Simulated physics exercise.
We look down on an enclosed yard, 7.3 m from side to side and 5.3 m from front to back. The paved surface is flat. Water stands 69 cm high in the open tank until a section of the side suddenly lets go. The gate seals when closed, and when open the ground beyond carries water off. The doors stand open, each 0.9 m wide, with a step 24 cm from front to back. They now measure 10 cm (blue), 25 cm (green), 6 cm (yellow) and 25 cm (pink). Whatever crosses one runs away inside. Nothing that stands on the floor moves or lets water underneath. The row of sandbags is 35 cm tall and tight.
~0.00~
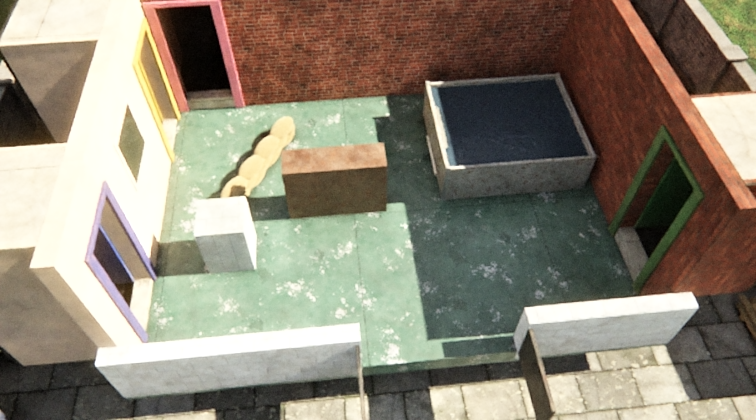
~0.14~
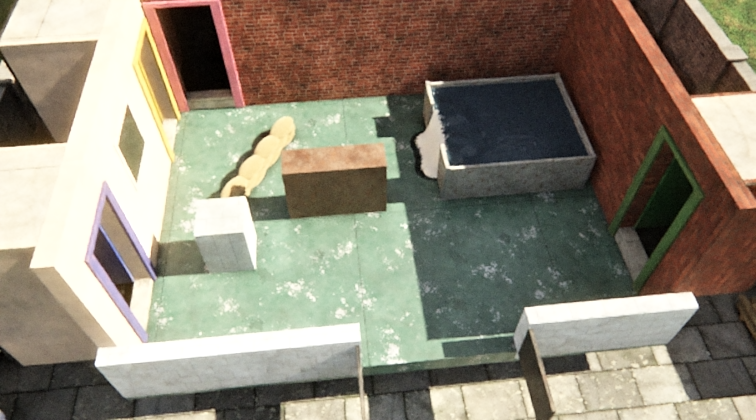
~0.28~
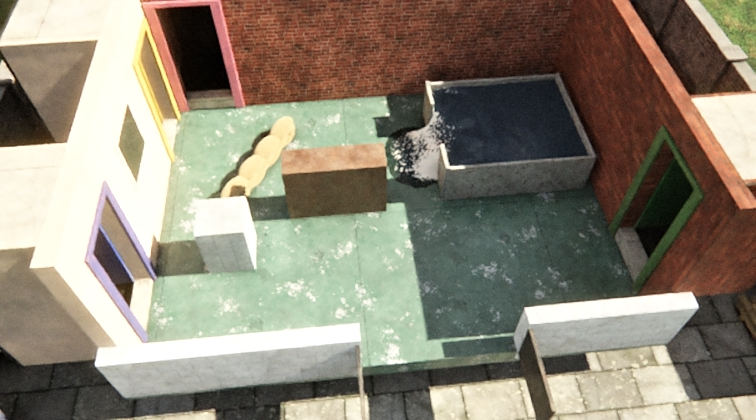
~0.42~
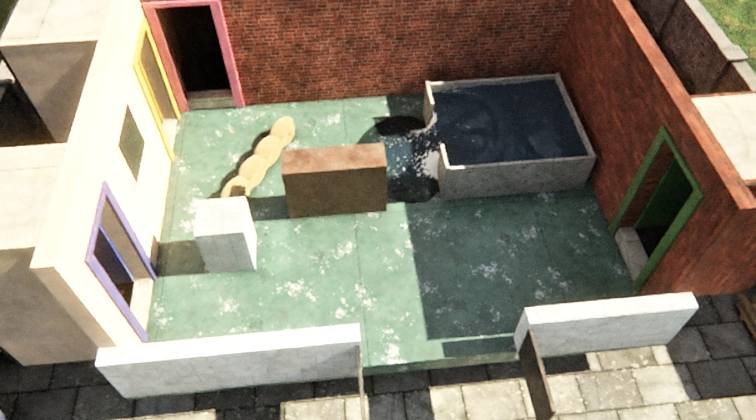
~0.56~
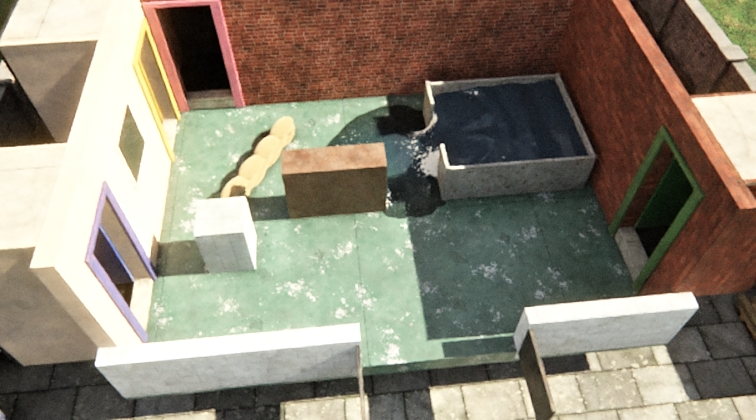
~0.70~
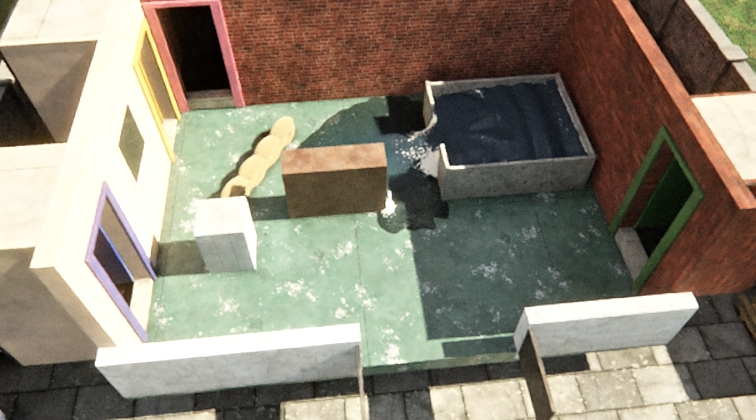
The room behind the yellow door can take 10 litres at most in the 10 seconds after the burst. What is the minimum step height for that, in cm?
Some 19 cm above the ground.
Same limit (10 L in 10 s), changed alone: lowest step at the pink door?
About 12.5 cm at pink.
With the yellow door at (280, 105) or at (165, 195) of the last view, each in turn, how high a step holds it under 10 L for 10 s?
Roughly 22 and 18 cm.
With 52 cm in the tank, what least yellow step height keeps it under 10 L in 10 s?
Then roughly 13.0 cm.
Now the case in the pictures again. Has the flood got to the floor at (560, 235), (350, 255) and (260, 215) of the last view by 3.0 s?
In that order: Still dry, under water, flooded.
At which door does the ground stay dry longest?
It is the green one.
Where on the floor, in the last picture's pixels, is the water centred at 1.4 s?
At about (463, 153).
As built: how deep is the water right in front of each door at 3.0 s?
In cm: Blue 4, green 0, yellow 18, pink 7.
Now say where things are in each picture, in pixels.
The first picture shows still water, 69 cm deep, in the open tank at (506, 122); the yellow door at (159, 97) is dry.
In the second picture, water pours out at (436, 146) and has run 0.3 m, to (421, 172); about 10 cm deep outside, 69 cm at the back.
In the third picture, the gap is at (436, 146), the front 0.8 m out at (392, 167); the back of the open tank holds 69 cm.
In the fourth picture, the gap is at (436, 146), the front 1.4 m out at a hidden place; the back of the open tank holds 69 cm.
In the fifth picture, the gap is at (436, 146), the front 2.0 m out at a hidden place; the back of the open tank holds 69 cm.
In the sixth picture, water pours out at (436, 145) and has run 2.6 m, to a hidden place; about 5 cm deep outside, 66 cm at the back; 2.3 m in a straight line remain to the yellow door at (159, 97).
After 1.4 s water covers 25 % of the floor, deepest (39 cm) near (263, 185); it has not reached the yellow door.
After 3.0 s water covers 55 % of the floor, deepest (34 cm) near (250, 236); 18 cm at the yellow door, 40 litres in over its 6 cm step.
After 10.0 s water covers 90 % of the floor, deepest (15 cm) near (542, 100); 12 cm at the yellow door, 308 litres in over its 6 cm step.
At the yellow door as built, the water arrived by 2.2 s and peaked near 18 cm at 3.6 s.
Run again over the same 10 s with other heights there, 36 litres in over 15.5 cm, 3 litres over 21 cm. The limit of 10 litres is kept from about 19 cm up.
